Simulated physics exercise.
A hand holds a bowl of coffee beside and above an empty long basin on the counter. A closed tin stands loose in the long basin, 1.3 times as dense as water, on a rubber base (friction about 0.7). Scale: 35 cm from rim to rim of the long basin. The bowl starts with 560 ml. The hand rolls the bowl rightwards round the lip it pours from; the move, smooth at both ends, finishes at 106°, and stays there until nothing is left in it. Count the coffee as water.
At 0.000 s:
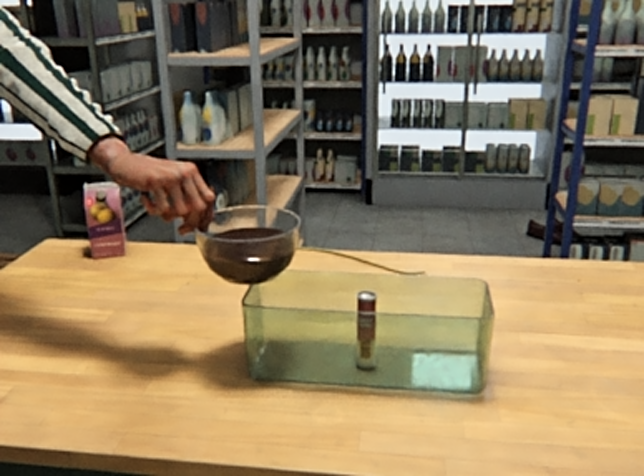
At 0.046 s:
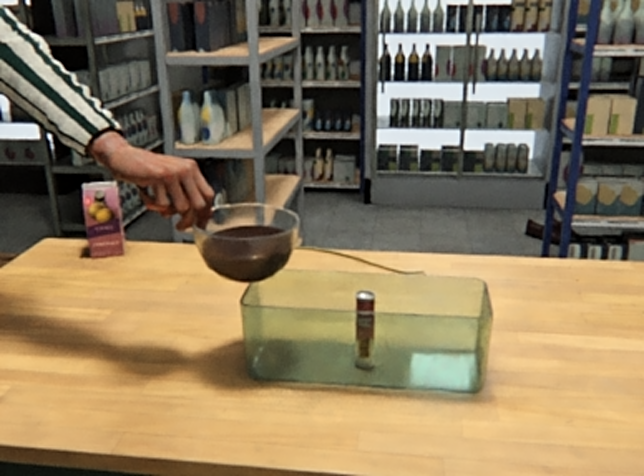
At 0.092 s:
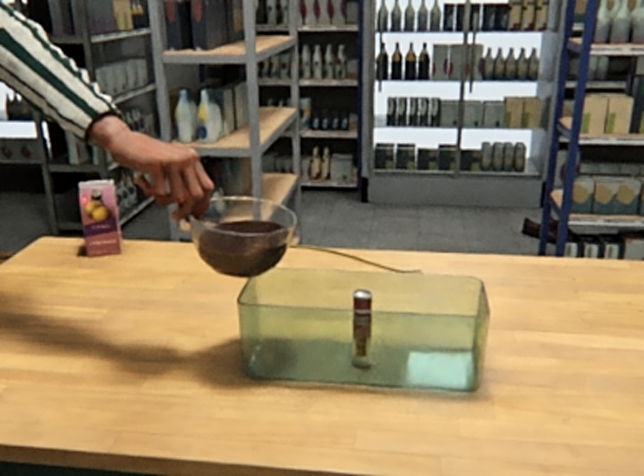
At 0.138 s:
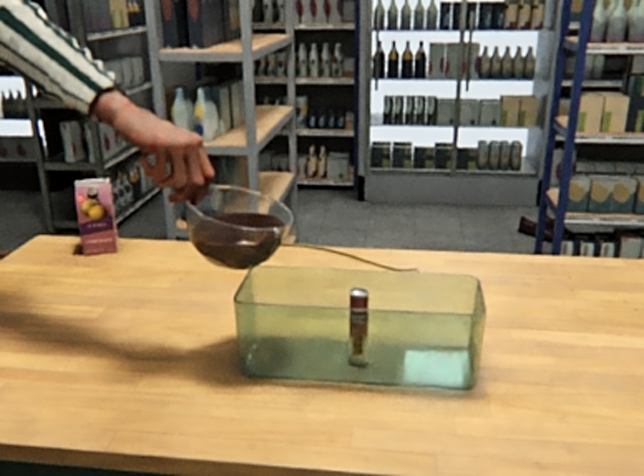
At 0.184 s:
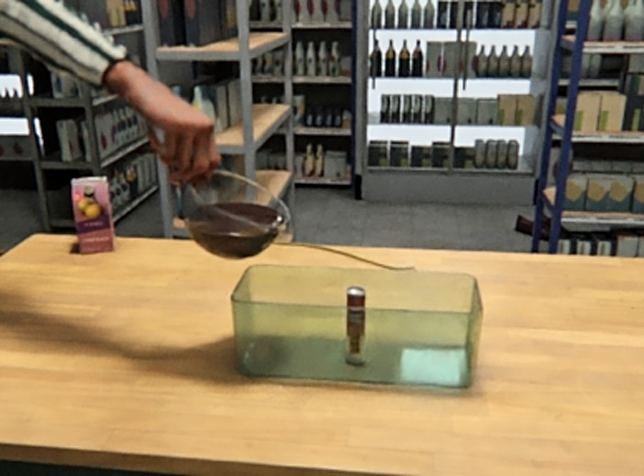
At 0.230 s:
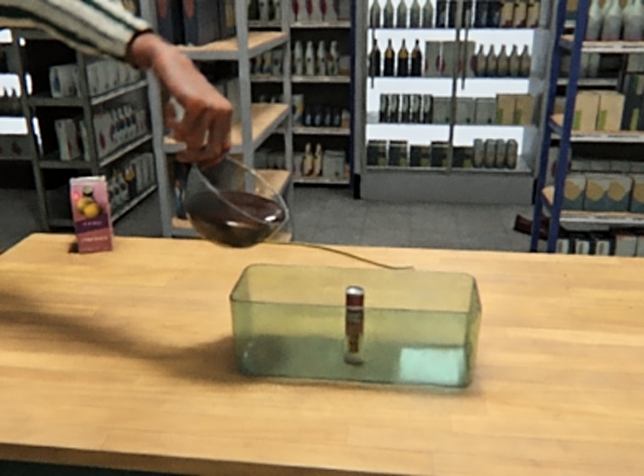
A hand tilting a clear glass bowl of dark liquid rightwards above a greenish long basin holding a small upright tin.
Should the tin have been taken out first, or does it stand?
The tin remains upright.
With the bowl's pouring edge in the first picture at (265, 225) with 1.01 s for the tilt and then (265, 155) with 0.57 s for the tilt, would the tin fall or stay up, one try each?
First it keeps standing; then it falls.
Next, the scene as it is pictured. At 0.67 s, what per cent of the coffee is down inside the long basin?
Near 90 in a hundred.
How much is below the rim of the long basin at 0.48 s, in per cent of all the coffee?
Near 6 in a hundred.
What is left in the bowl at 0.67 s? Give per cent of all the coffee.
Some 0 per cent.
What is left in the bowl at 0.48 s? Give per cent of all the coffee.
Some 36 per cent.
After 0.48 s the tilt is 100° and 36 per cent is still to pour; the tin stands where it began.
After 0.67 s the tilt is 106° and 0 per cent is still to pour; the tin stands where it began.
After 0.86 s the tilt is 106° and 0 per cent is still to pour; the tin stands where it began.
After 1.07 s the tilt is 106° and 0 per cent is still to pour; the tin stands where it began.
In the end the tin stands where it began.
